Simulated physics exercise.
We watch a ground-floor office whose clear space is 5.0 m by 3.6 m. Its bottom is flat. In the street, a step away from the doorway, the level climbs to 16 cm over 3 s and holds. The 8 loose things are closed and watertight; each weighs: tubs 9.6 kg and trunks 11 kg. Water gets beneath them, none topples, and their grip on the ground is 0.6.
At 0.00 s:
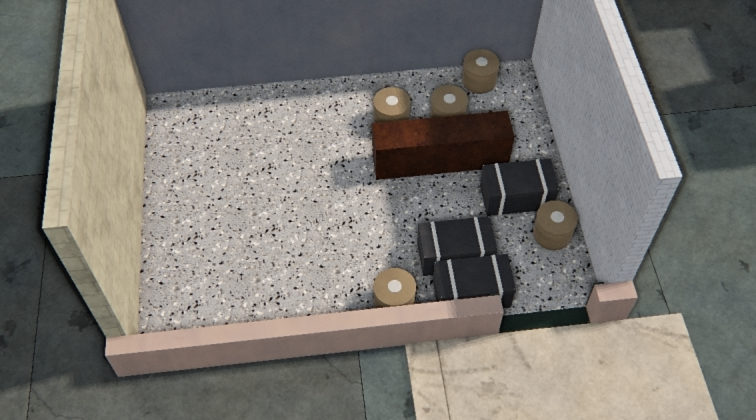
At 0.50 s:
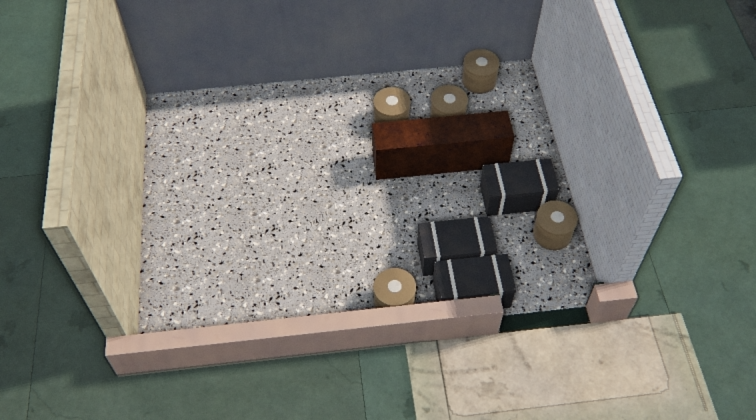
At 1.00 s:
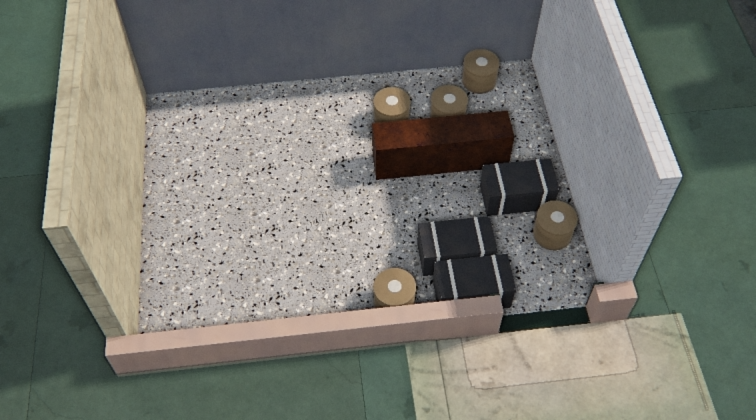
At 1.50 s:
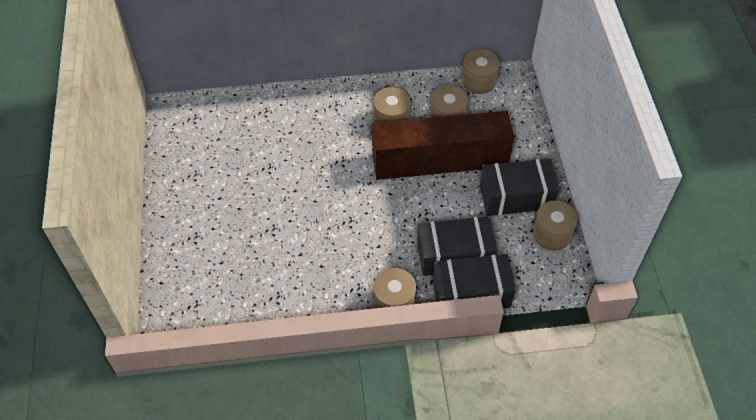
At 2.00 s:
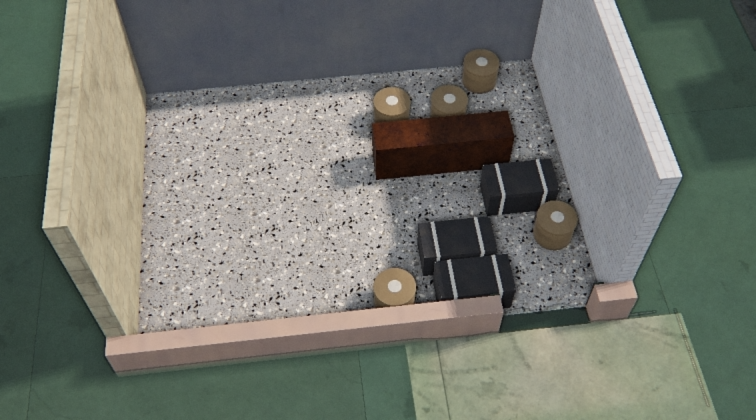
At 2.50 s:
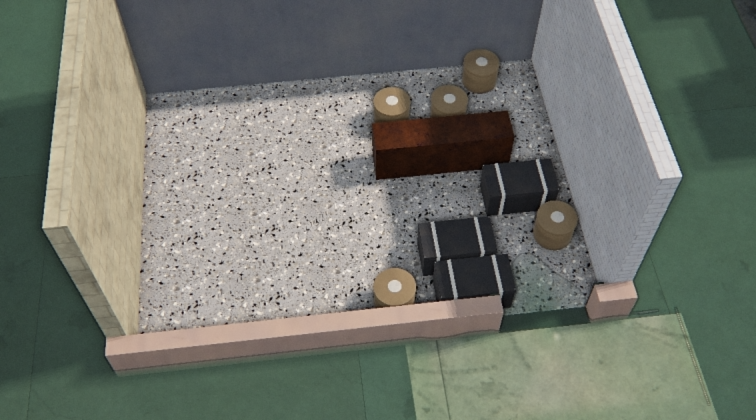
The street outside a small walled room turned green, and a faint rounded outline slid over the pale slab toward the doorway and disappeared, while the tan tubs and black trunks inside stayed put.
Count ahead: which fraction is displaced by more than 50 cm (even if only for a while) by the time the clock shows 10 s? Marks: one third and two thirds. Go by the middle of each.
Share: One to two thirds.
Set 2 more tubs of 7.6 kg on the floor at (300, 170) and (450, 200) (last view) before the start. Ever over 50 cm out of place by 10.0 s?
In that order: Less, more.
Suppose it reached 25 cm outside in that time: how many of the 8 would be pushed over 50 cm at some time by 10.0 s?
Then 3.
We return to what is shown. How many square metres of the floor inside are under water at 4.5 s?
Roughly 4.5 m2.
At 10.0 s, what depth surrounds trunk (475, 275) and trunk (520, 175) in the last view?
Roughly 3 and 8 cm.
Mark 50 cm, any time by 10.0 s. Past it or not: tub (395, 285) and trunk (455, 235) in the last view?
In that order: Short of it, more.
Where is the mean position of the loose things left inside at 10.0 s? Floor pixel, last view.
Near (428, 191).
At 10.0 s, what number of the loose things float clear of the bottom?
At that moment 3.
After 3.5 s 0 of 8 are over 50 cm from their spots; 0 afloat.
After 4.5 s 0 of 8 are over 50 cm from their spots; 3 afloat.
After 7.0 s 2 of 8 are over 50 cm from their spots; 2 afloat.
After 10.0 s 3 of 8 are over 50 cm from their spots, and 3 have been at some point; 3 afloat.
